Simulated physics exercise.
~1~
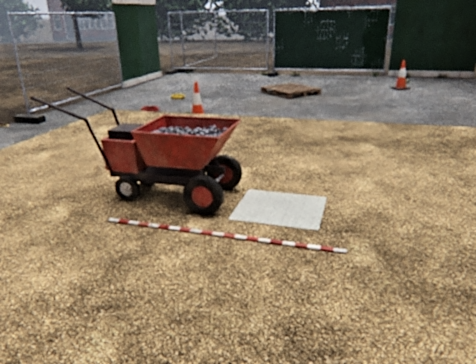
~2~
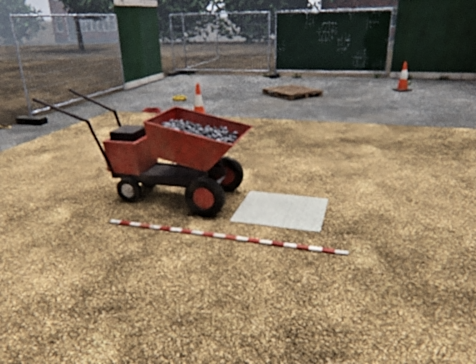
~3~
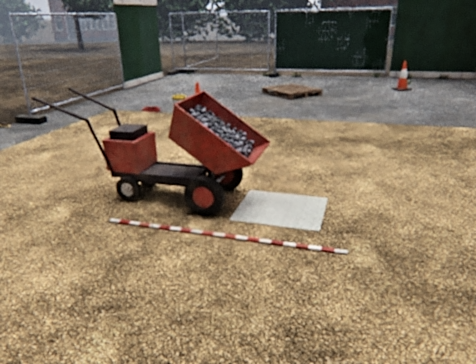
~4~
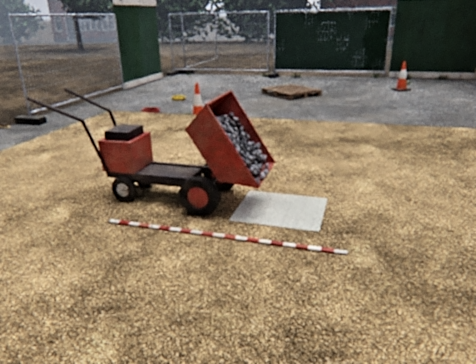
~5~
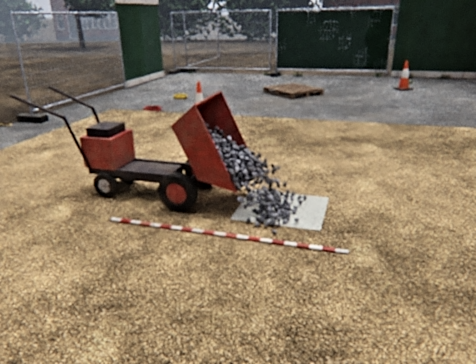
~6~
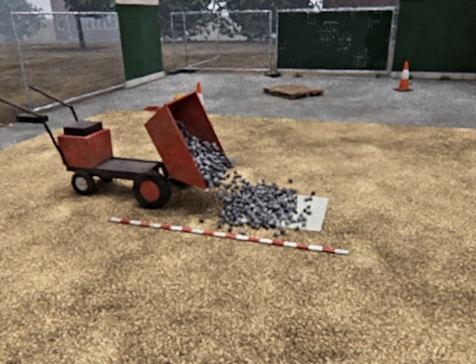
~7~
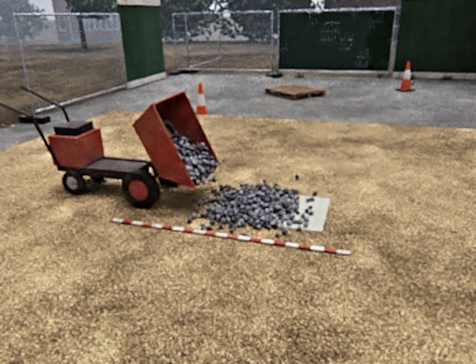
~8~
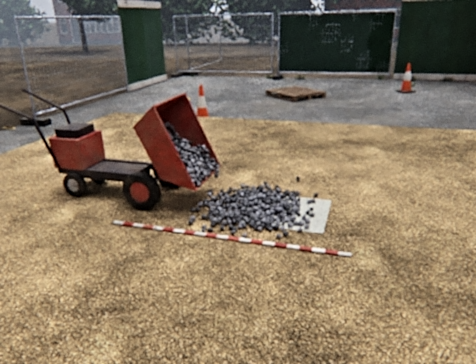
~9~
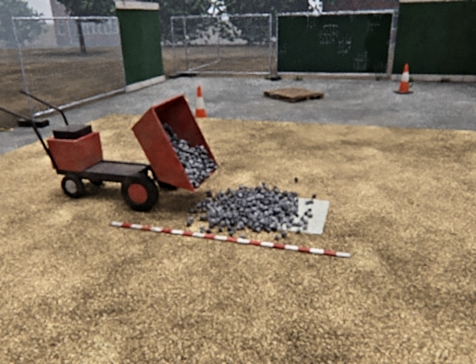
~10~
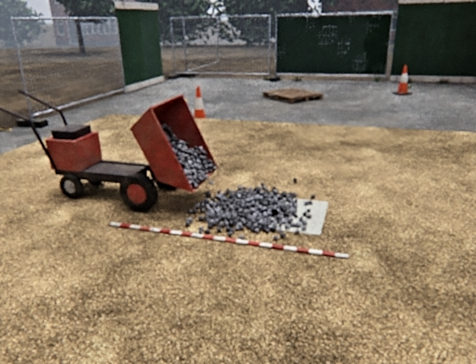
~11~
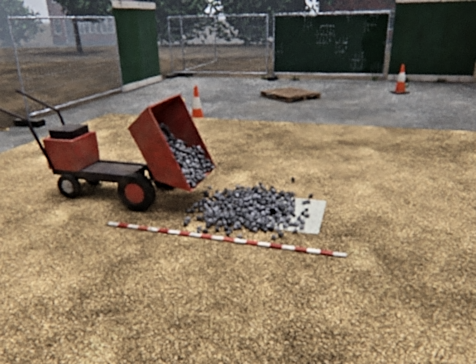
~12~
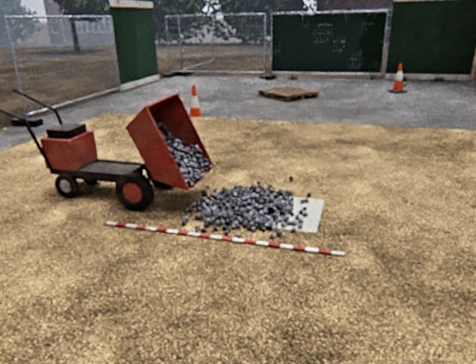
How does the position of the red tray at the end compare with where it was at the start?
At the end the tray is a little farther left and slightly higher in view than at the start, having drawn back from the sheet with the barrow.
